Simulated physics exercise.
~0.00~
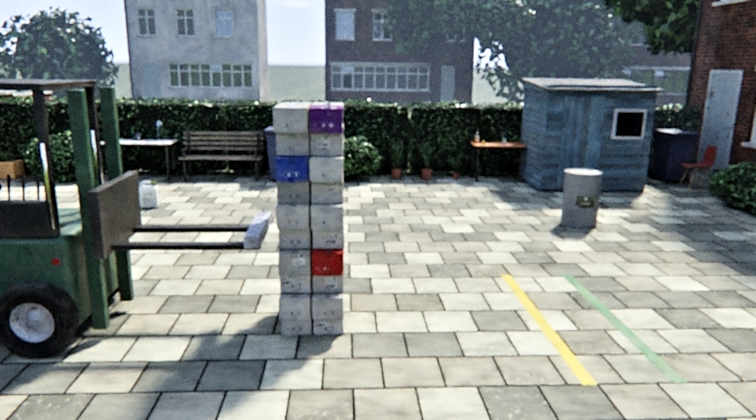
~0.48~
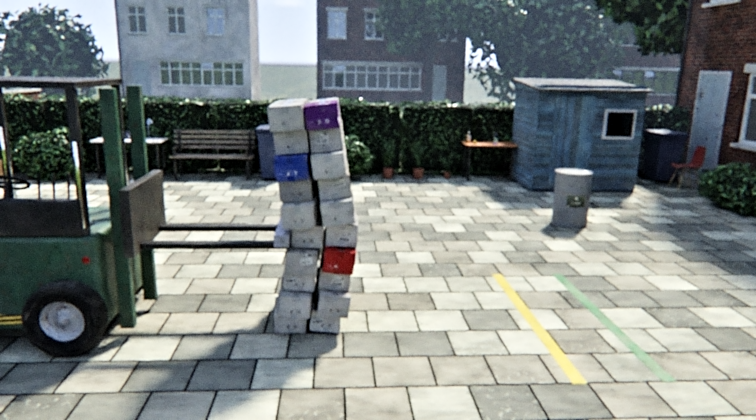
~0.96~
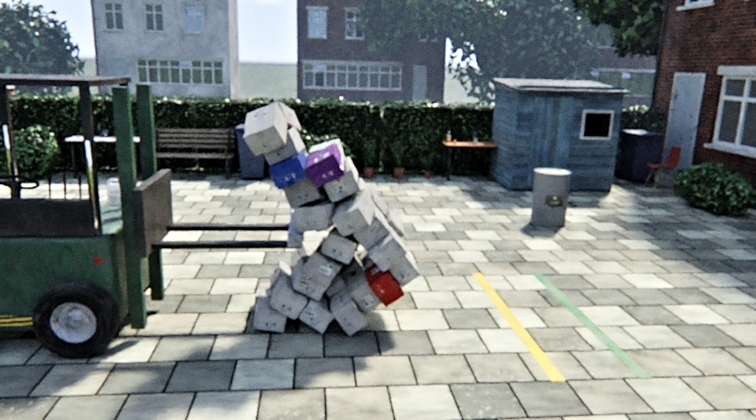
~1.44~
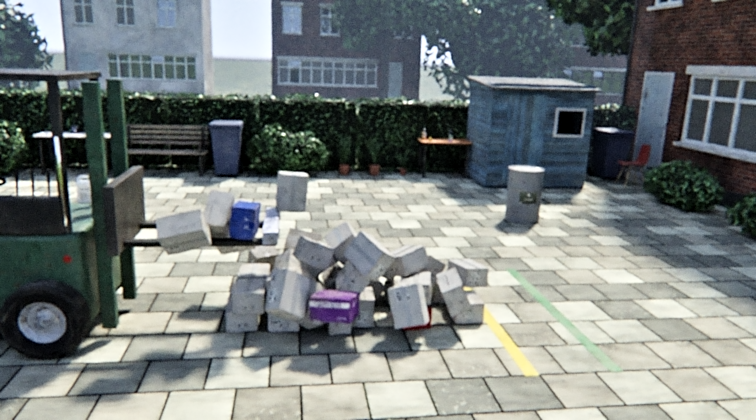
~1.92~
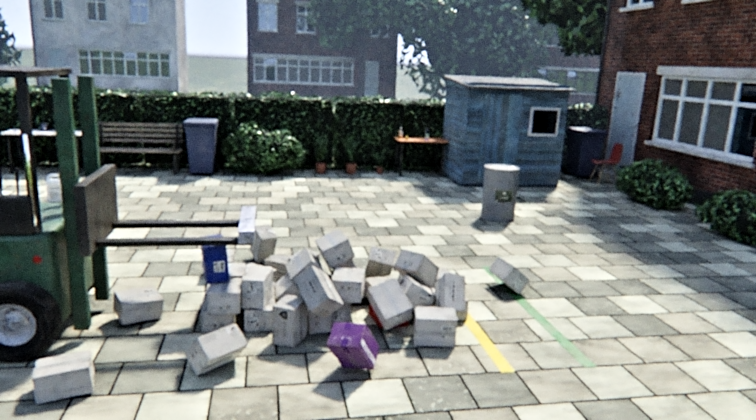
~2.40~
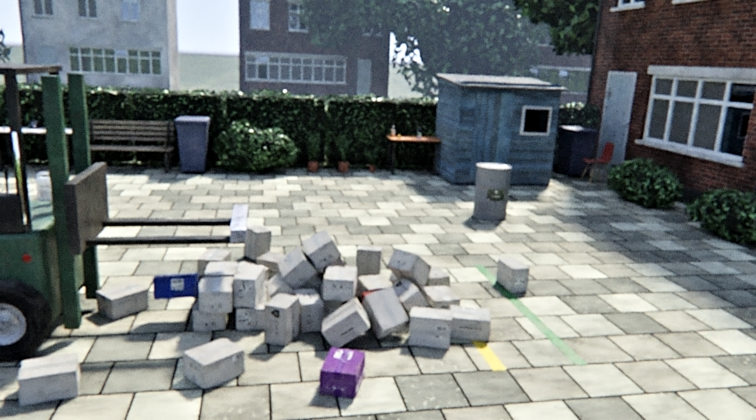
A tall stack of parcels collapses into a scattered heap as a forklift pushes it.
